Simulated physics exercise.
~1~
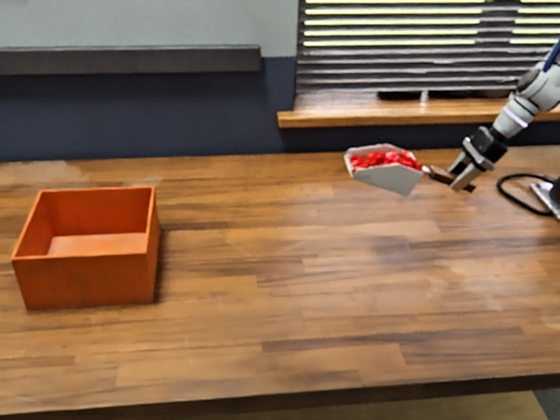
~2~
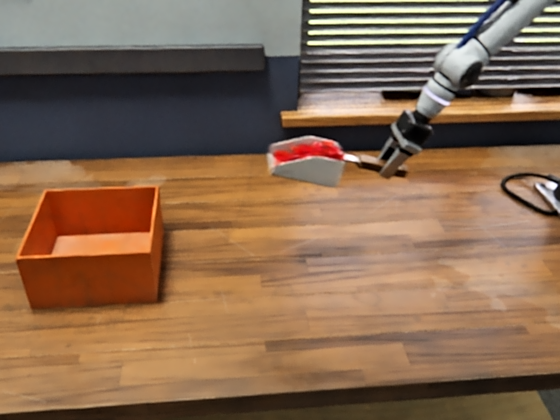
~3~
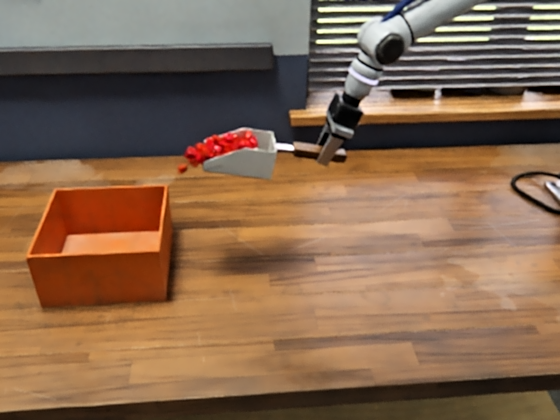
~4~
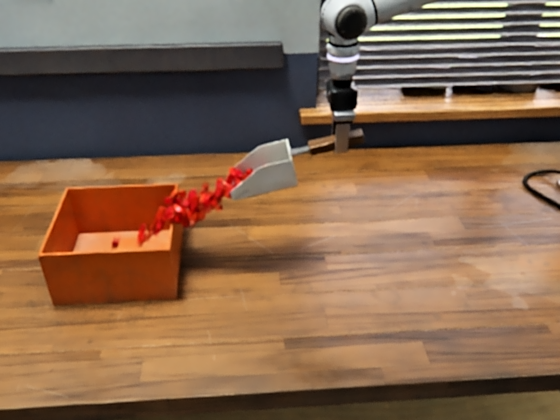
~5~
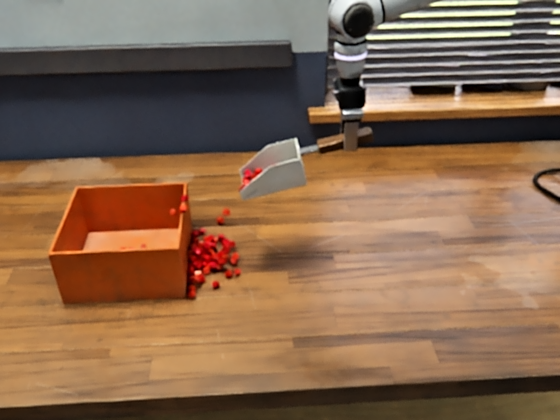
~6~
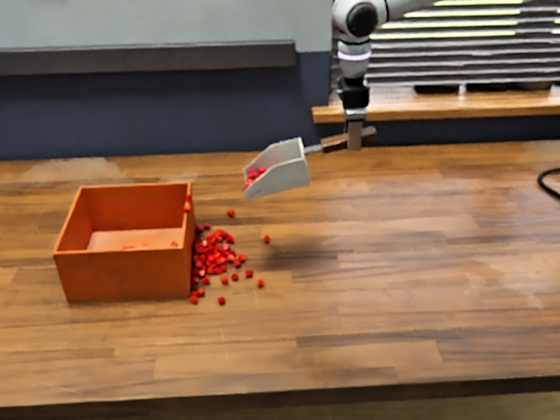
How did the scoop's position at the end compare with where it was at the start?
The scoop ended up well to the left of where it began, much closer to the orange box, and at about the same level in the view.
A robot arm carried a scoop of red vegetable pieces left across a wooden table and tipped it toward an orange box. Most of them spilled onto the table beside the box, and a few stayed in the scoop.
